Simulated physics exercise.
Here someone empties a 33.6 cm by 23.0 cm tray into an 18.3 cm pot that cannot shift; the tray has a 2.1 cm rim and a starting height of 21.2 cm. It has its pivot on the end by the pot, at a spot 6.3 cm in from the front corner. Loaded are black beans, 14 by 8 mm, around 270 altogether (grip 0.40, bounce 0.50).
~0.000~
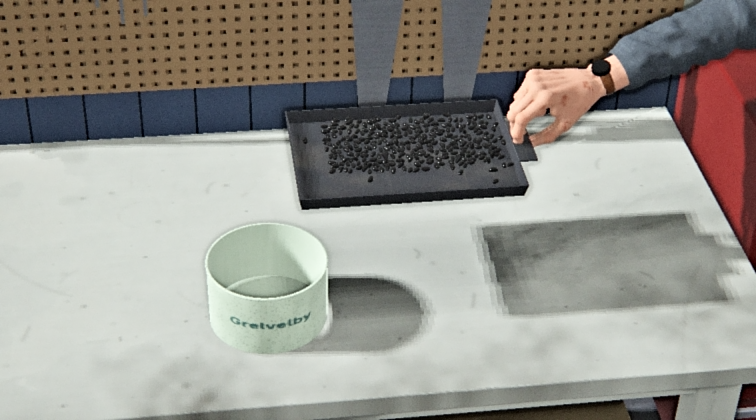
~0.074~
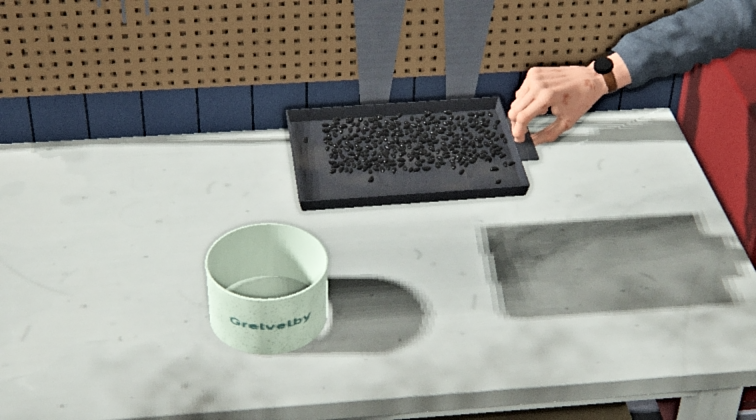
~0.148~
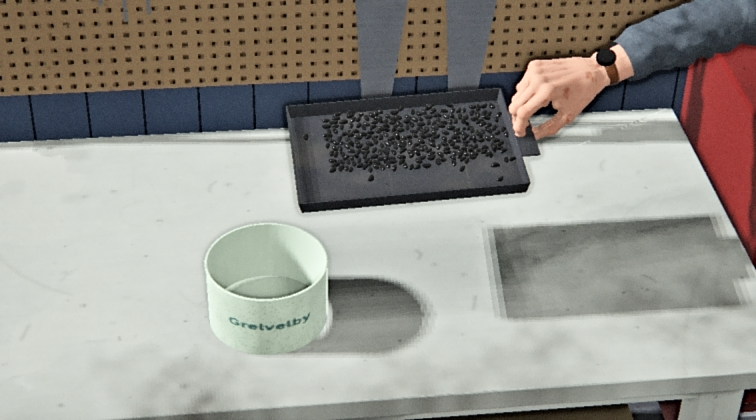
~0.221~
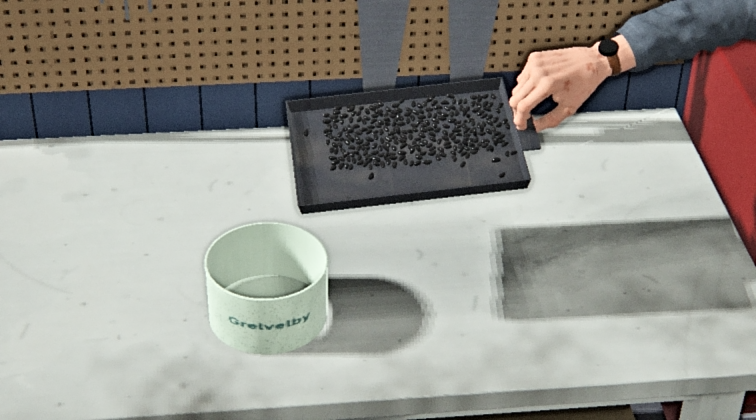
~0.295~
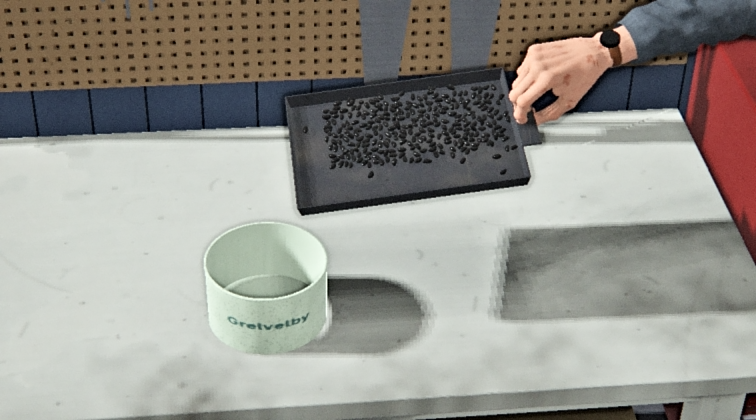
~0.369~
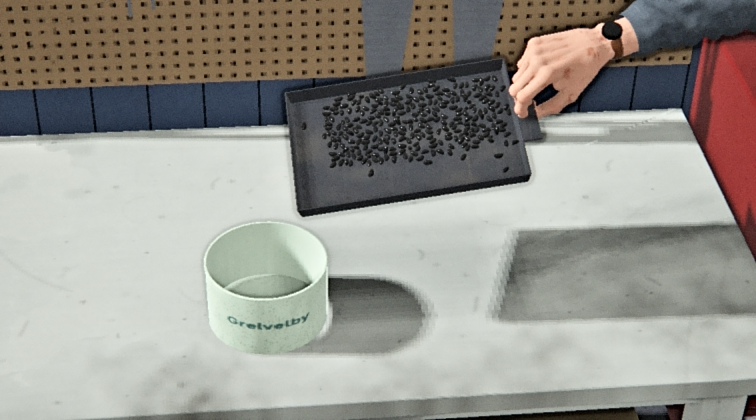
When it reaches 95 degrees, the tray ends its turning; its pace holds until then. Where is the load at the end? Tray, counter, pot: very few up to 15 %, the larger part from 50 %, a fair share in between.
Tray very few; counter a fair share; pot the larger part.
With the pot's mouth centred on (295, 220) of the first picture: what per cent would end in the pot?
About 10 per cent.
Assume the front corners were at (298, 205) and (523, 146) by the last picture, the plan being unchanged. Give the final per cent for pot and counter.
Final per cent - pot 100, counter 0.
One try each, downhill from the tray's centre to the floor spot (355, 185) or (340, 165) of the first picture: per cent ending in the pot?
100 and 45 %.
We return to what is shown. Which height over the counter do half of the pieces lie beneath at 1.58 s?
Roughly 20 centimetres.
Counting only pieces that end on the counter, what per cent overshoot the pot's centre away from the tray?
Some 0 per cent of the spill lies beyond the centre.
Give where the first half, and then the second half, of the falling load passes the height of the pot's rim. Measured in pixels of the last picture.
Earlier half at about (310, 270), later half at about (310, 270) in pixels.
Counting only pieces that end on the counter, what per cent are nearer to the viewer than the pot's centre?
Estimate: Close to 80 per cent of the pieces.
Then, at 1.10 s, tilt 53 degrees; the tray holds 95 %, the pot 0 %.
Then, at 1.58 s, tilt 77 degrees; the tray holds 70 %, the pot 15 %.
After 2.14 s, tilt 95 degrees; the tray holds 0 %, the pot 65 %.
At rest (3.0 s), tray 0 %, counter 30 %, pot 70 %.
